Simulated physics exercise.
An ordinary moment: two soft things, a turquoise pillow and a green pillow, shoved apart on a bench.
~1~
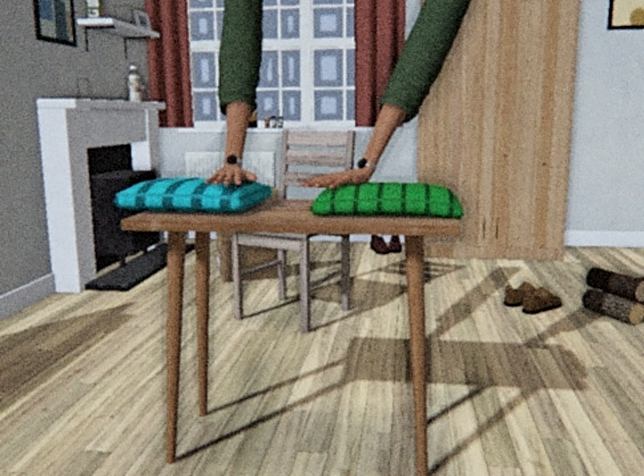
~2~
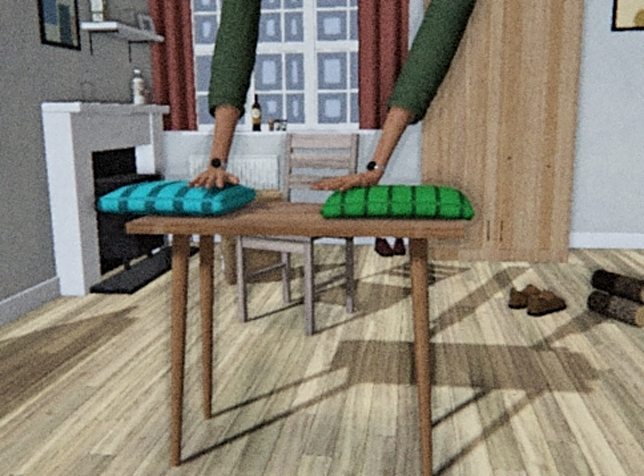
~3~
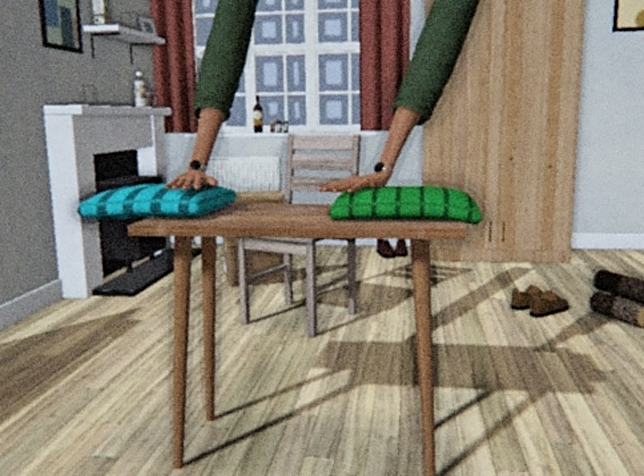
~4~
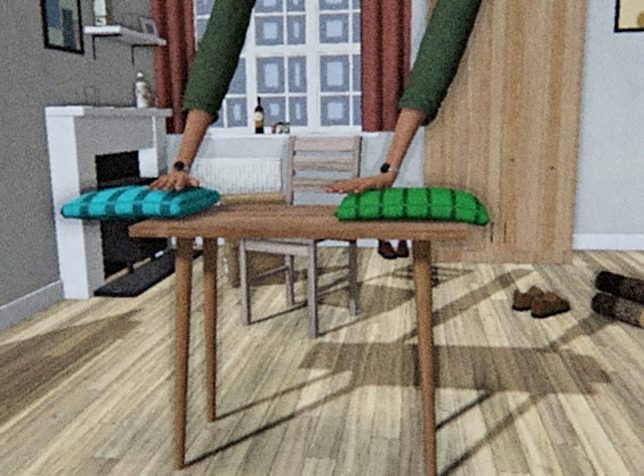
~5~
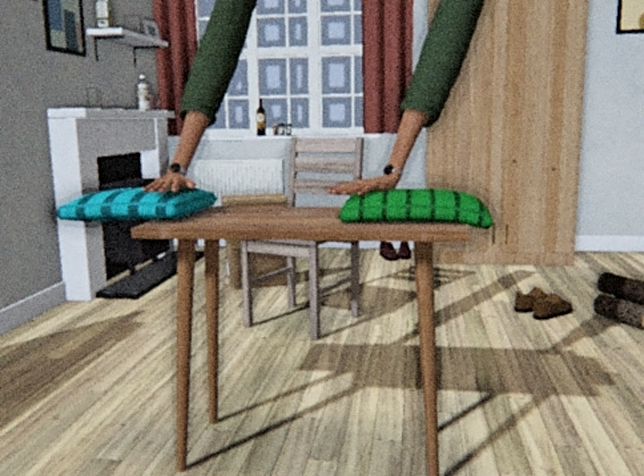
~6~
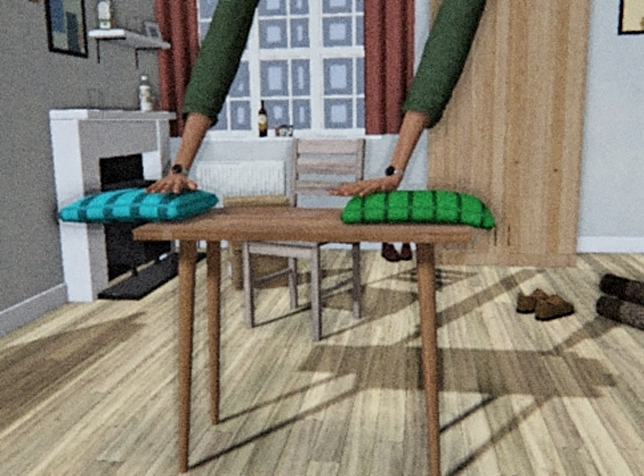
Two hands push a turquoise pillow left and a green pillow right on a wooden table.
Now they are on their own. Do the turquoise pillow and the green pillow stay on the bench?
Outcome: The turquoise pillow slumps off the end; the green pillow remains on top.
Then, 0.48 s later than the last view, turquoise pillow falling near (151, 345); green pillow at rest.
Then, 0.82 s later than the last view, turquoise pillow on the floor near (127, 397); green pillow at rest.
Finally, turquoise pillow on the floor near (108, 428); green pillow at rest. The turquoise pillow tips over and falls and the green pillow holds its place.
